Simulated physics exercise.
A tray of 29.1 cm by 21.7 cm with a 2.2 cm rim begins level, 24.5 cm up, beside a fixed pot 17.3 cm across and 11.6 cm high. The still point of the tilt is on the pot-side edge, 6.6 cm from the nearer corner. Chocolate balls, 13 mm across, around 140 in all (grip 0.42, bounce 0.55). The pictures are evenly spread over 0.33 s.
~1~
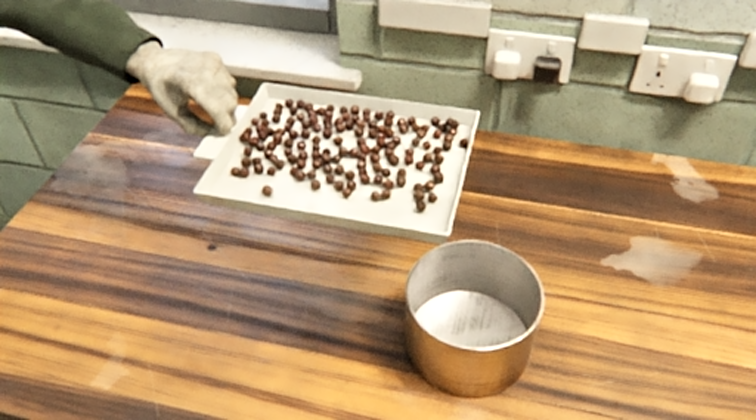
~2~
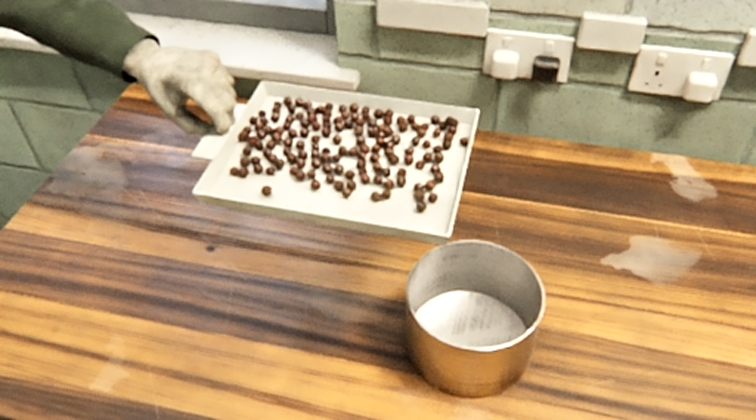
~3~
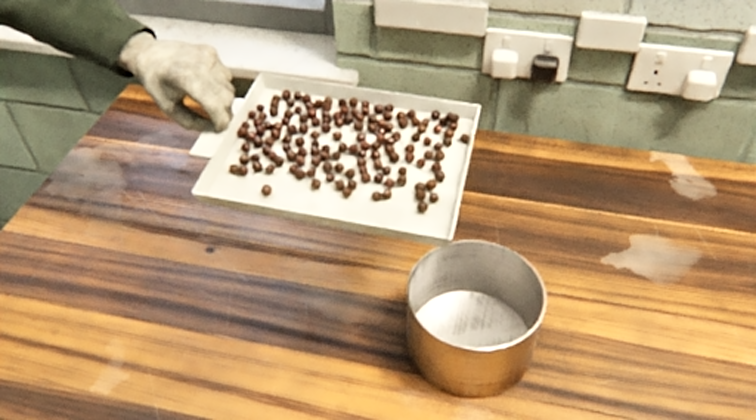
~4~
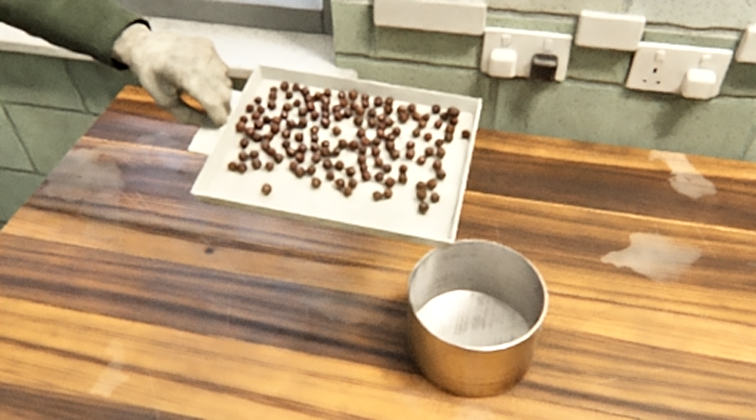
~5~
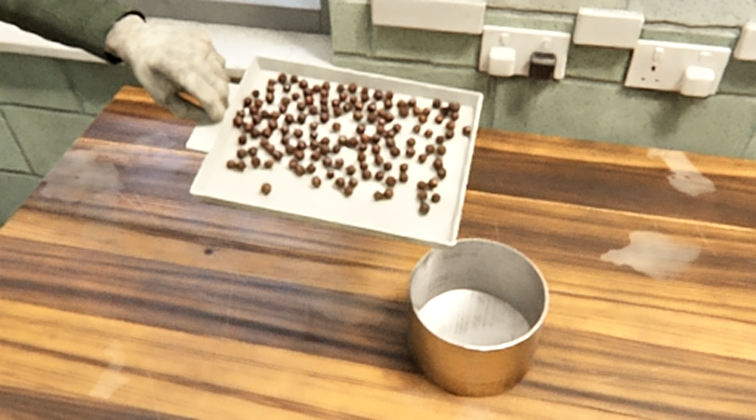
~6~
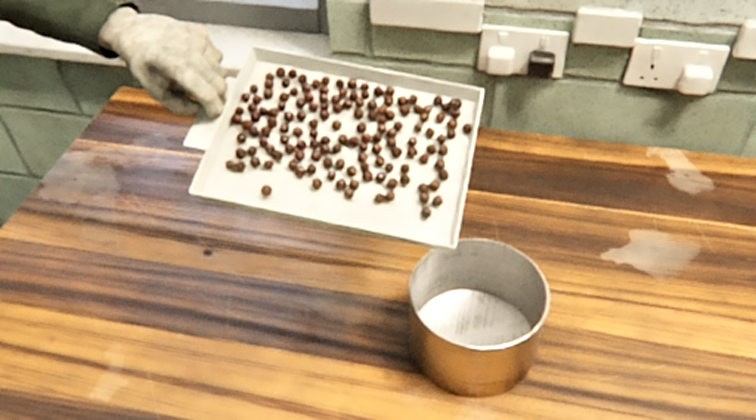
Gloved hand slowly tilting a white tray of scattered brown balls, its far side rising, beside a metal pot on a striped wooden table.
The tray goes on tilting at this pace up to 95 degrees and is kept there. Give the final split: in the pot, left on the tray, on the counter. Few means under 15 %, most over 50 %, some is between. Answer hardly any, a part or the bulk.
In the pot: A part; left on the tray: Hardly any; on the counter: The bulk.
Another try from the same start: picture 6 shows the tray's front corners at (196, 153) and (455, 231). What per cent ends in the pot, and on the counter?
Pot 55, counter 45.
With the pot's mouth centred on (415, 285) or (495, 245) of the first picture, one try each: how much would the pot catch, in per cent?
About 60 and 0 per cent.
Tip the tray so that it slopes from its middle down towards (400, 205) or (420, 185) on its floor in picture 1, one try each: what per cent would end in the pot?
About 80 and 80 per cent.
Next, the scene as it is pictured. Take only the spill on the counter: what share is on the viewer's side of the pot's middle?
Roughly 90 per cent.
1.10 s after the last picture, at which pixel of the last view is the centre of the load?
At about (368, 200).
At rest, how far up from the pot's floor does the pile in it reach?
Roughly 2.0 cm.
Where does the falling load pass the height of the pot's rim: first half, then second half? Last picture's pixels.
At about (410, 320), then at (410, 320).
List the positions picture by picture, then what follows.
In the first frame, tray tilt 0 degrees, front corners at (199, 189) and (445, 231); middle of the pieces at (343, 151); pot at (474, 291).
In the second frame, tray tilt 1 degrees, front corners at (199, 190) and (446, 232); middle of the pieces at (343, 151).
In the third frame, tray tilt 4 degrees, front corners at (198, 190) and (447, 234), lowest corner right front; middle of the pieces at (343, 148).
In the fourth frame, tray tilt 8 degrees, front corners at (197, 189) and (449, 237), lowest corner right front; middle of the pieces at (343, 144).
In the fifth frame, tray tilt 12 degrees, front corners at (196, 189) and (450, 240), lowest corner right front; middle of the pieces at (342, 140).
In the sixth frame, tray tilt 15 degrees, front corners at (195, 189) and (451, 242), lowest corner right front; middle of the pieces at (343, 139); pot at (479, 289).
Then, 0.66 s after the last picture, tilt 53 degrees; the tray holds 100 %, the pot 0 %.
Then, 1.10 s after the last picture, tilt 78 degrees; the tray holds 100 %, the pot 0 %.
Then, 1.61 s after the last picture, tilt 95 degrees; the tray holds 15 %, the pot 25 %.
In the end, pot 40 %, tray 0 %, counter 60 %.
